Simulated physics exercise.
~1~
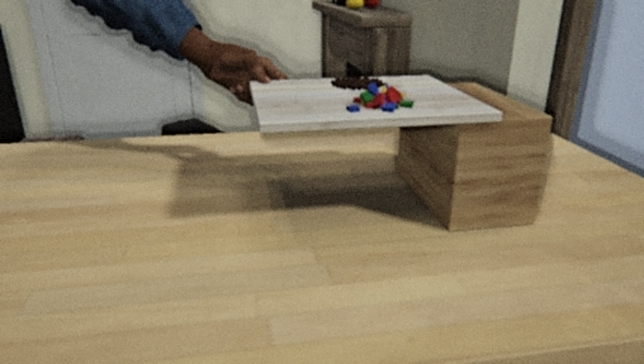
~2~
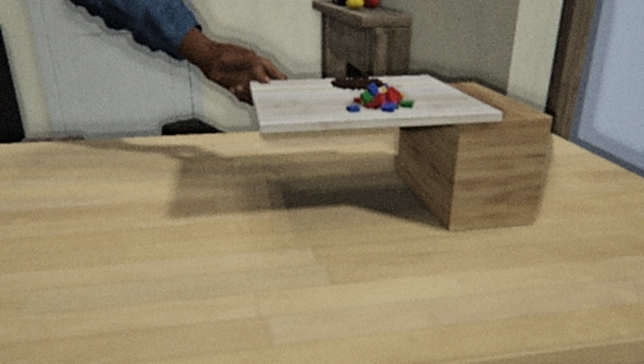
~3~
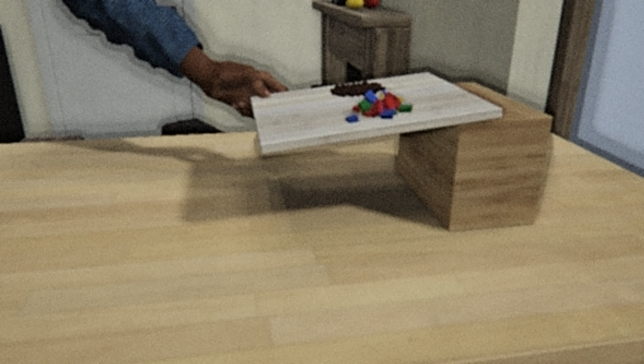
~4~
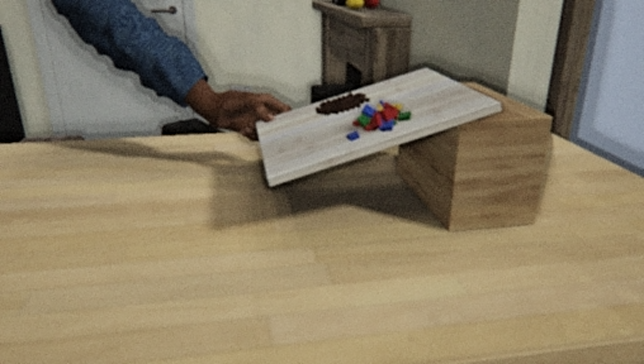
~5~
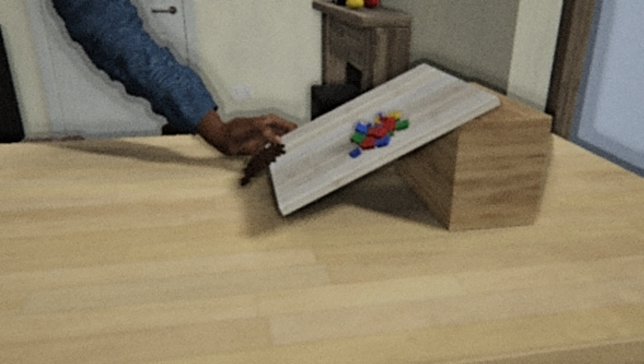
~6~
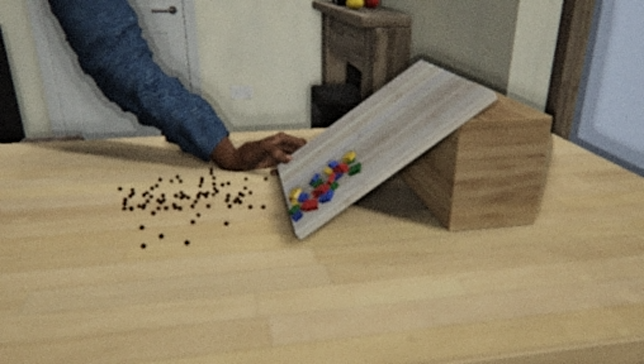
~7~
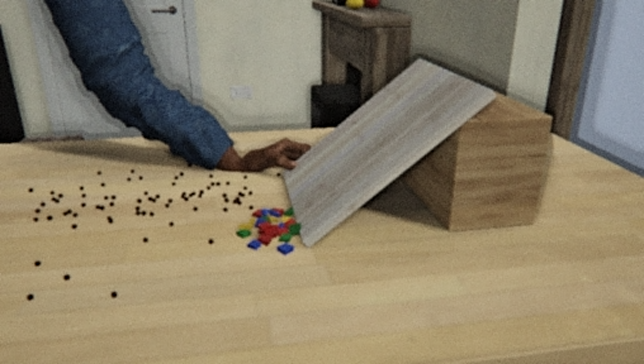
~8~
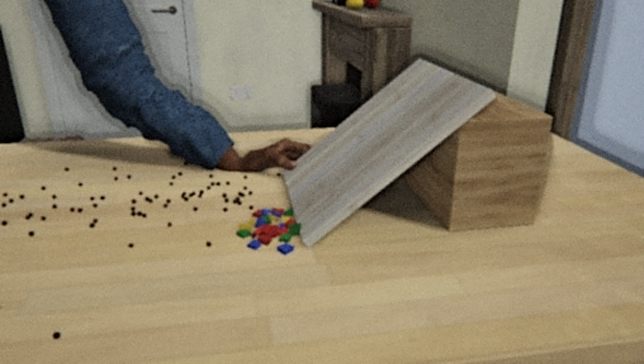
On a wooden counter, a hand lowering one end of a board, dark beads scattering far left, colourful pieces sliding to its foot.
